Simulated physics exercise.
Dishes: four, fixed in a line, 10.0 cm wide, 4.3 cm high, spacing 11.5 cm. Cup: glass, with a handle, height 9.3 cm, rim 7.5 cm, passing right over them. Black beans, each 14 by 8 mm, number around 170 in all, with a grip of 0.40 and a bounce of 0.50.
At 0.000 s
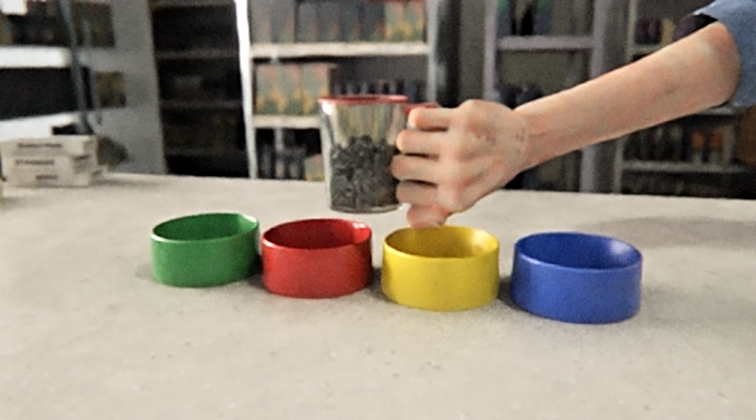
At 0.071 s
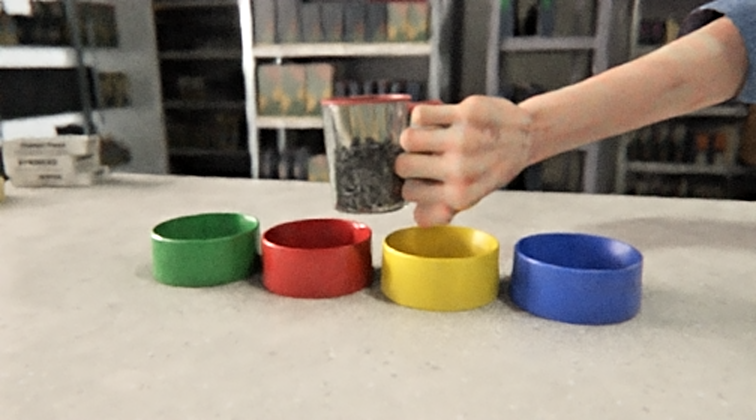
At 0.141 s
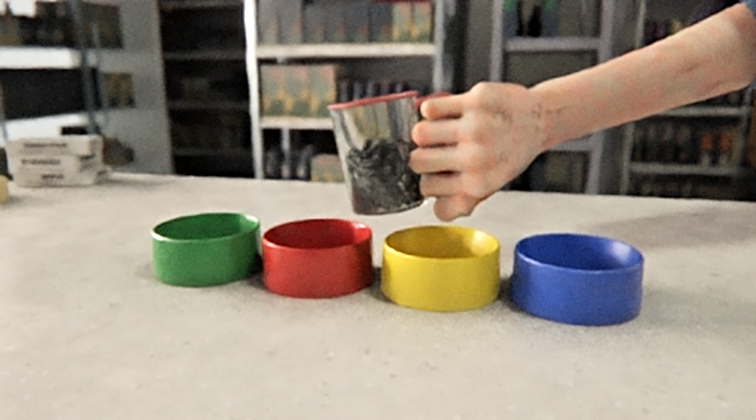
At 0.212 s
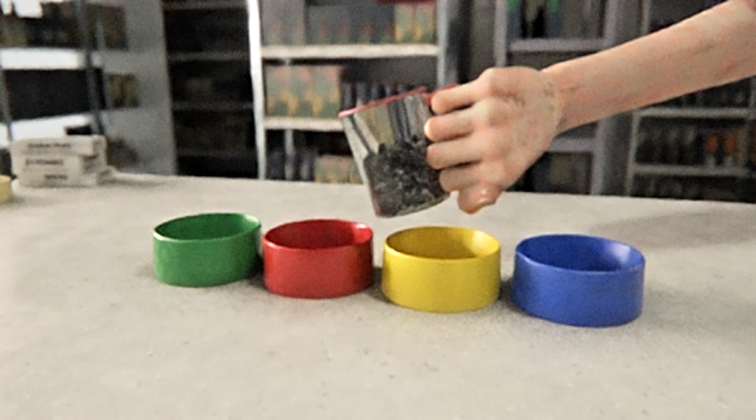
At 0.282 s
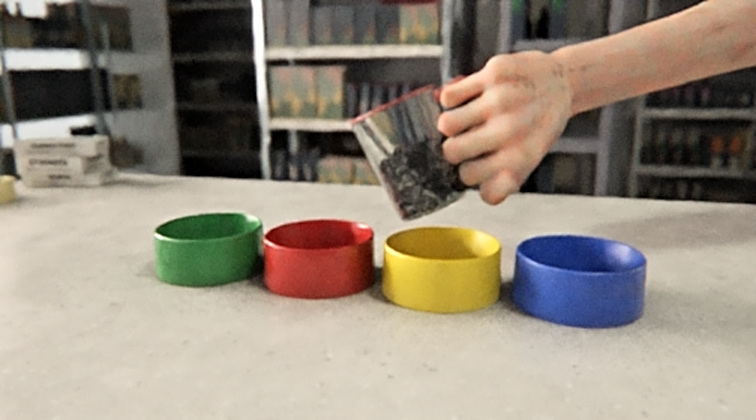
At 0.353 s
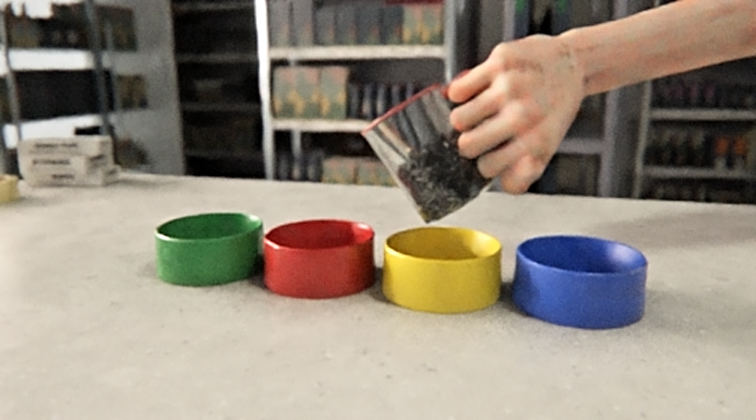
In a room with blurred, stocked shelves behind, a pale speckled countertop is seen from the front and slightly above, the view staying almost still. Green, red, yellow and blue dishes sit in a row from left to right, with small white boxes at the far left. Above them, a hand reaching from the right moves a clear, red-rimmed cup of black beans rightward, tilting it increasingly left.
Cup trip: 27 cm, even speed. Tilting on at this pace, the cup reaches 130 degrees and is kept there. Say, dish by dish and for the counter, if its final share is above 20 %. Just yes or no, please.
In short: Red no, blue yes, green no, yellow no, counter no.
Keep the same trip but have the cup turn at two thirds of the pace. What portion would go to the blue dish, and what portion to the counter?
Blue 80; counter 20.
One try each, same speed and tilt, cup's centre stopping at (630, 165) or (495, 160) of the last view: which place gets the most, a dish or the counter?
Most goes to: Blue, then yellow.
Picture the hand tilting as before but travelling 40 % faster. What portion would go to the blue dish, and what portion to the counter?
Blue: 70; counter: 30.
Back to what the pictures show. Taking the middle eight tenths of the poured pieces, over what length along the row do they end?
I'd put it near 6 cm.
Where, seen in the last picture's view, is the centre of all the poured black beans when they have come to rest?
Resting centre estimate: Around (579, 281).
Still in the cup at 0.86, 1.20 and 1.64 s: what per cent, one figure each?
One after the other: 100, 50, 0 in a hundred.
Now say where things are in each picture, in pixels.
In the first frame, cup at (364, 153), tilt 0 degrees, lip at (322, 99), moved 0.0 cm; middle of the pieces at (360, 178); green dish at (206, 227); red dish at (318, 234); yellow dish at (441, 241); blue dish at (577, 250).
In the second frame, cup at (369, 153), tilt 2 degrees, lip at (324, 101), moved 0.4 cm; middle of the pieces at (366, 178).
In the third frame, cup at (382, 154), tilt 9 degrees, lip at (332, 107), moved 1.6 cm; middle of the pieces at (382, 179).
In the fourth frame, cup at (398, 155), tilt 17 degrees, lip at (343, 115), moved 3.0 cm; middle of the pieces at (401, 180).
In the fifth frame, cup at (414, 155), tilt 25 degrees, lip at (354, 124), moved 4.4 cm; middle of the pieces at (421, 181).
In the sixth frame, cup at (430, 156), tilt 33 degrees, lip at (366, 133), moved 5.7 cm; middle of the pieces at (440, 181); green dish at (210, 226); red dish at (320, 234); yellow dish at (442, 243); blue dish at (580, 254). The cup turns about 115 degrees a second and travels 20 cm a second.
After 0.86 s, tilt 90 degrees; cup holds 100 %.
After 1.20 s, tilt 127 degrees; cup holds 50 %, blue 50 %.
Then, at 1.64 s, tilt 130 degrees; cup holds 0 %, blue 95 %.
At rest (1.9 s), red 0 %, blue 95 %, green 0 %, yellow 0 %, counter 0 %.
